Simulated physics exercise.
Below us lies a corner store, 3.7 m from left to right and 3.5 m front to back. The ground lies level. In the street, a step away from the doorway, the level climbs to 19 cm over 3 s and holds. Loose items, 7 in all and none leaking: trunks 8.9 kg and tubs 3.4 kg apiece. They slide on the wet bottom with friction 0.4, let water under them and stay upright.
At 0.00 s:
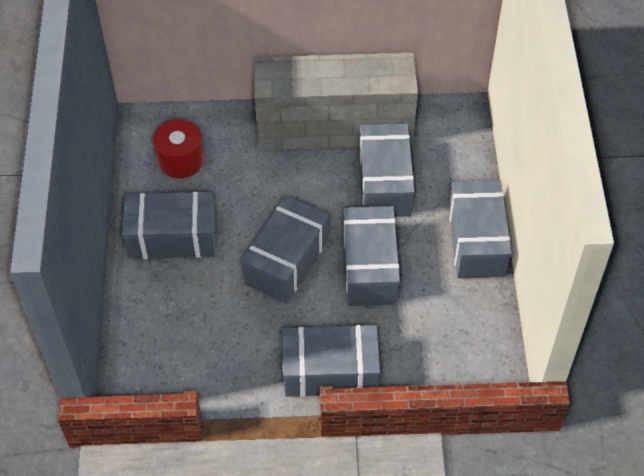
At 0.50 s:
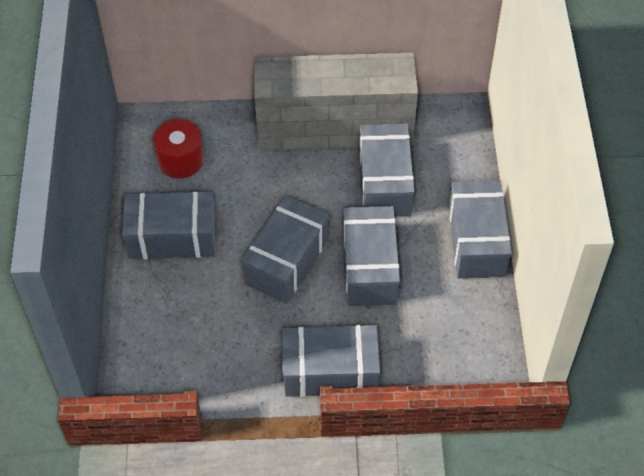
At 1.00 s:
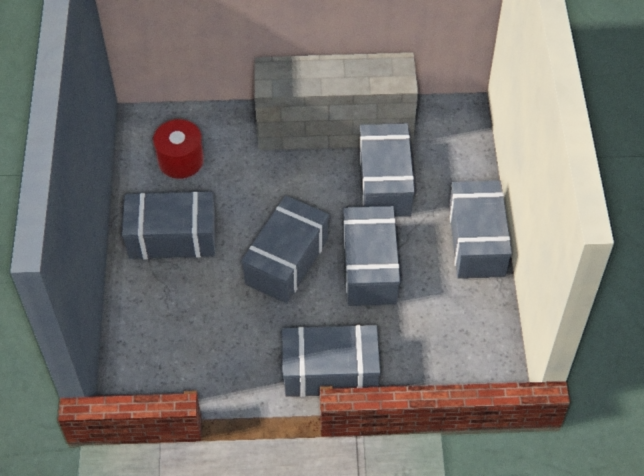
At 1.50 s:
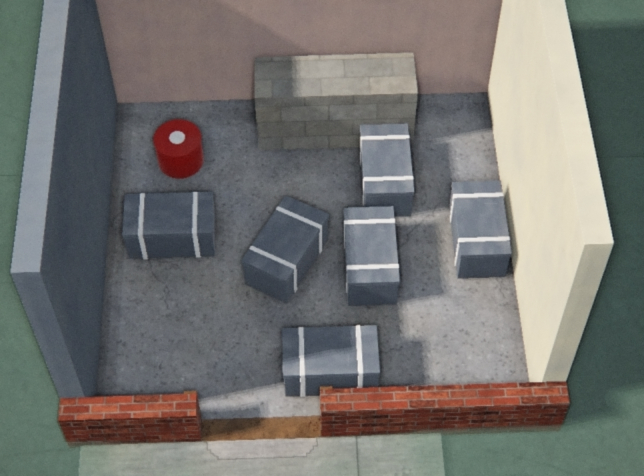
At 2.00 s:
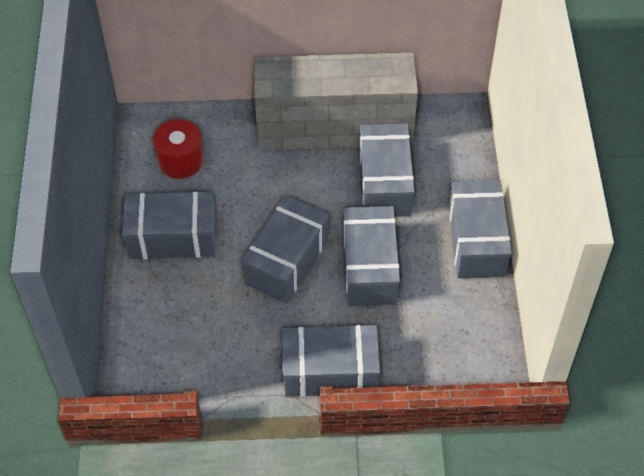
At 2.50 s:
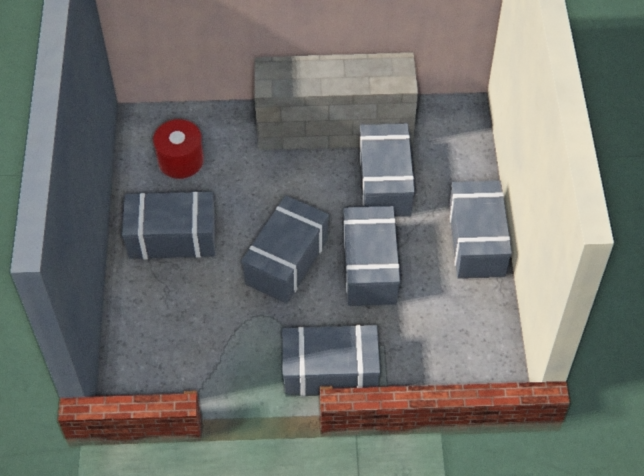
A roofless room holding grey trunks and a red tub stayed still while greenish water covered the street outside, crept up the path to the doorway, and spread a little way onto the floor inside.
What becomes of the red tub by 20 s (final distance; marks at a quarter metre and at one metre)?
The red tub slides a little.
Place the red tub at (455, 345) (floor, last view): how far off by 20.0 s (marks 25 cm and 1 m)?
It gets carried off.
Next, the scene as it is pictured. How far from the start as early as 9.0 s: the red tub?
Roughly 50 cm by then.
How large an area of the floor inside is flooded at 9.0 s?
Roughly 12 m2.
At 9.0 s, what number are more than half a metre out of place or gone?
I count 6.
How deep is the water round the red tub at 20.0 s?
Roughly 19 cm.
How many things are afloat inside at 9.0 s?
I count 7.
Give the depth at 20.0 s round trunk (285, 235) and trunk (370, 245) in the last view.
Roughly 14 and 15 cm.
After 4.0 s the red tub is near (177, 138), 0.0 m from its start, aground; 0 afloat.
After 9.0 s the red tub is near (198, 91), 0.5 m from its start, afloat; 7 afloat.
After 16.0 s the red tub is near (232, 83), 0.7 m from its start, afloat; 7 afloat.
After 20.0 s the red tub is near (232, 82), 0.7 m from its start, afloat; 7 afloat.
